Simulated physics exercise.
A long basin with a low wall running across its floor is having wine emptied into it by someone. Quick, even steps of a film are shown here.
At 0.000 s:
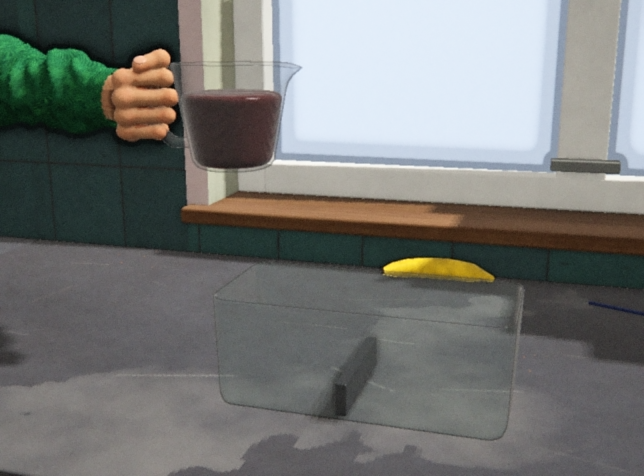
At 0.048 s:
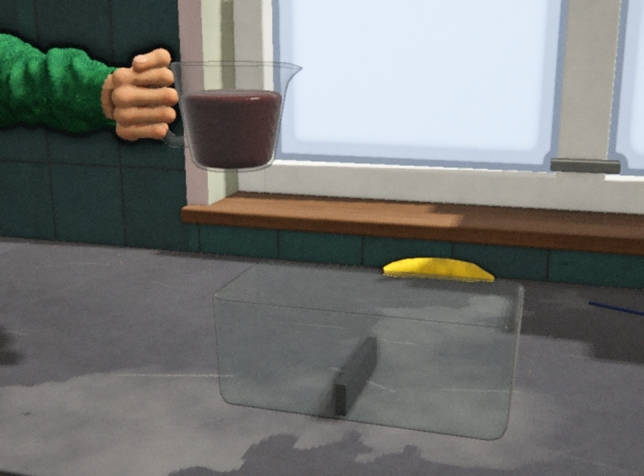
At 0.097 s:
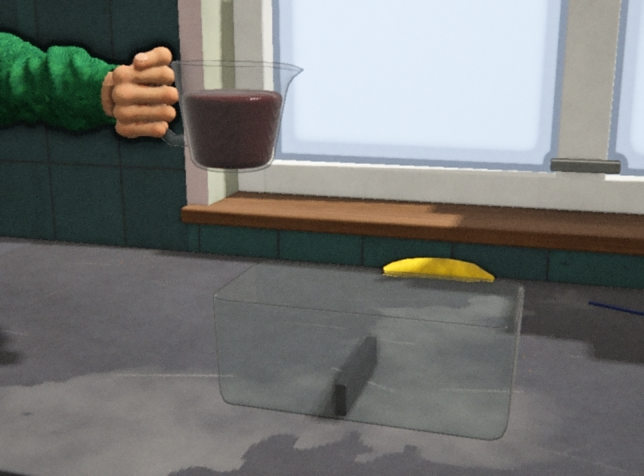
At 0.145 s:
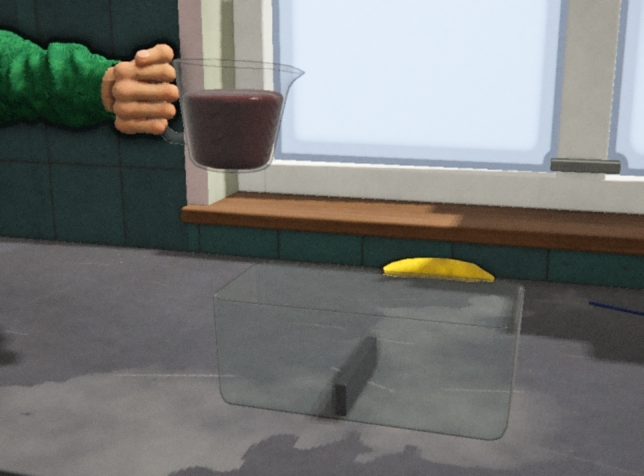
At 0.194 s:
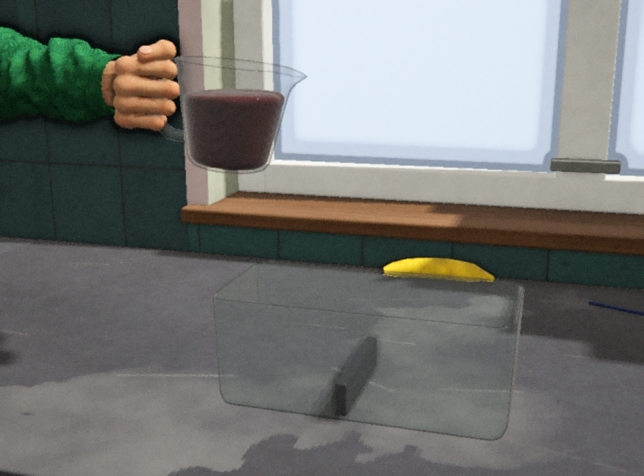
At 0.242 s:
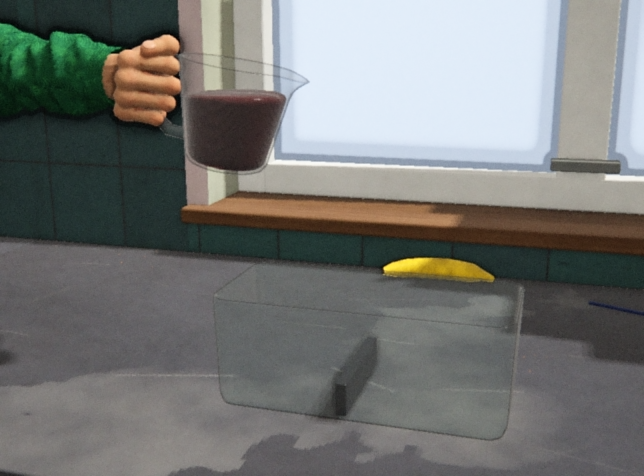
To begin with, a hand in a green sleeve holds a clear jug of dark red wine upright, above and to the left of an empty clear basin with a low dark wall across its floor. The hand then slowly tilts the jug slightly to the right, the wine staying inside.
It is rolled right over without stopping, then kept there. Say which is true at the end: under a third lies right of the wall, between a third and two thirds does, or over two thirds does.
I reckon what ends right of the wall lands in the middle band of a third to two thirds.
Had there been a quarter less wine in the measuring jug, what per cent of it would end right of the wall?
40 per cent.
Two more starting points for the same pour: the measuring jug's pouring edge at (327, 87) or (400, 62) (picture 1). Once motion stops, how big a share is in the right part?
In turn 80 % and 80 %.
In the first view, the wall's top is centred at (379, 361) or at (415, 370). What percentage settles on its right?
Respectively 15 and 10 per cent, approximately.
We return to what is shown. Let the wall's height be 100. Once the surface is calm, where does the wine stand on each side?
Some 30 per cent left and 40 right.
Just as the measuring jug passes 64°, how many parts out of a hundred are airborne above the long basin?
Around 20 in a hundred, more or less.
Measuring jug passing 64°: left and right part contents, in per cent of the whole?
About 0 per cent on the left and 0 on the right.
A moment on, the measuring jug is tipped part way and 80 per cent is still to pour, 0 is left of the wall and 1 right of it.
Next, the measuring jug is tipped on its side and 15 per cent is still to pour, 15 is left of the wall and 48 right of it.
Then the measuring jug is tipped right over and 0 per cent is still to pour, 41 is left of the wall and 57 right of it.
Later the measuring jug is tipped right over and 0 per cent is still to pour, 41 is left of the wall and 58 right of it.
In the end 41 per cent lies left of the wall, 58 right of it and 2 outside.
